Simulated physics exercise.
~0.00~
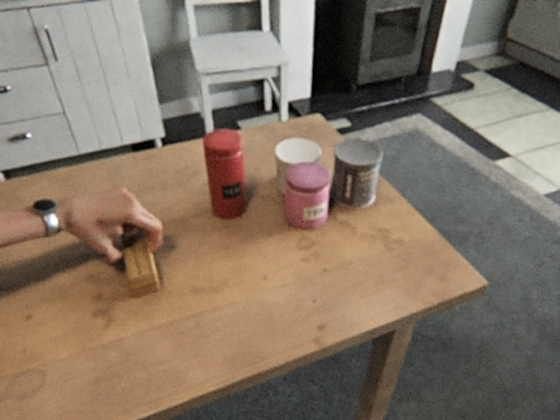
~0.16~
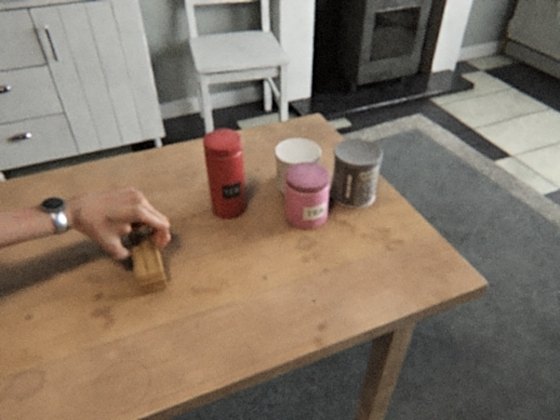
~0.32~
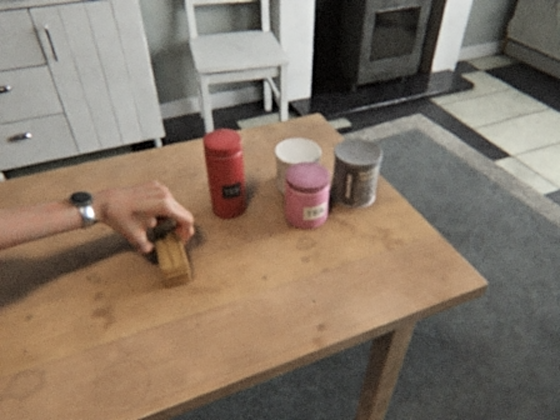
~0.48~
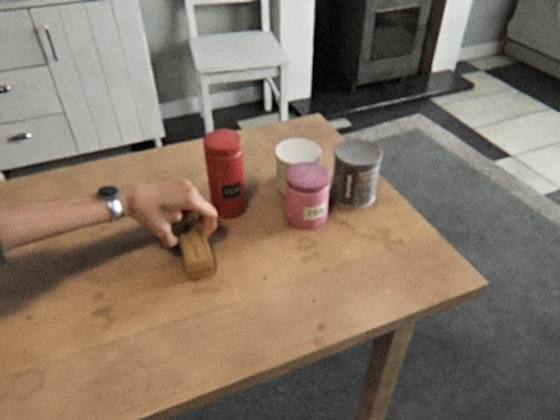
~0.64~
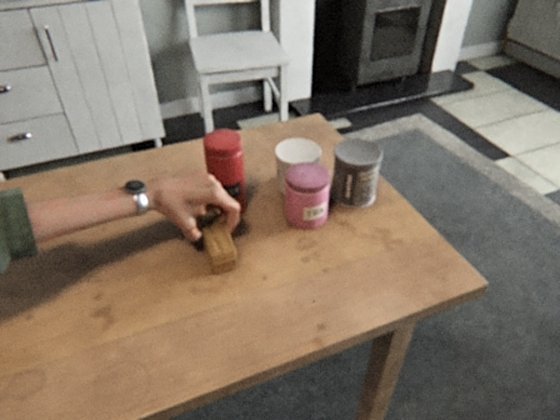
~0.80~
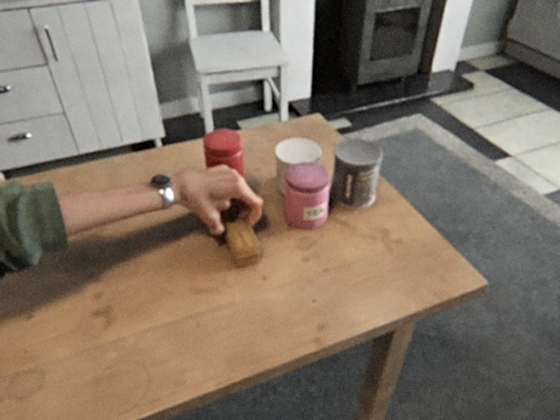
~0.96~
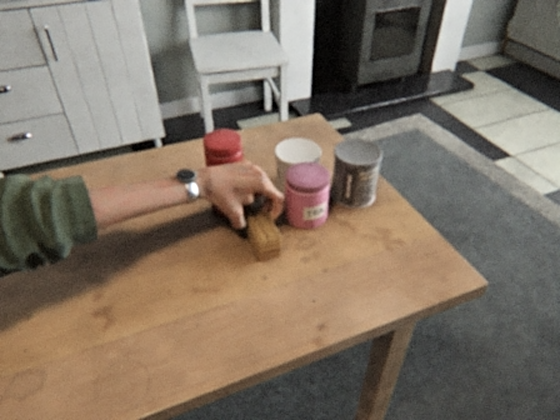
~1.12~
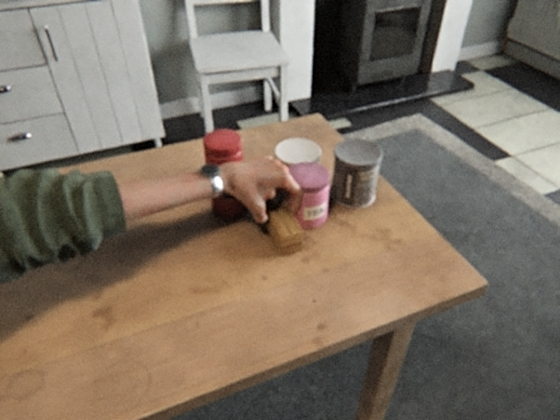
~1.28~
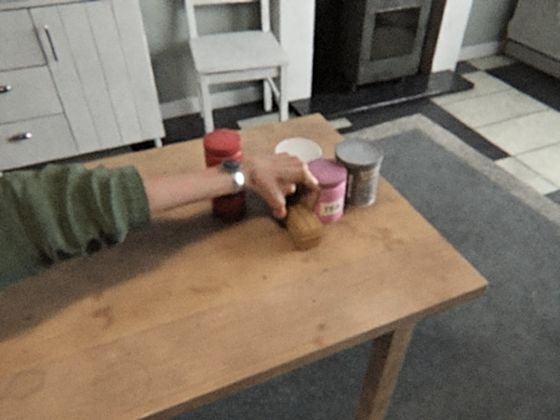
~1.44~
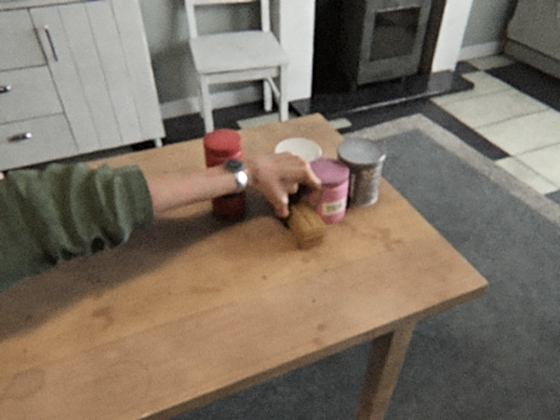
A hand slid a small wooden block rightward across a table, past a red jar, until it nudged the pink jar slightly to the right, then stopped there with all four containers, including a white tin and a grey tin, still standing.
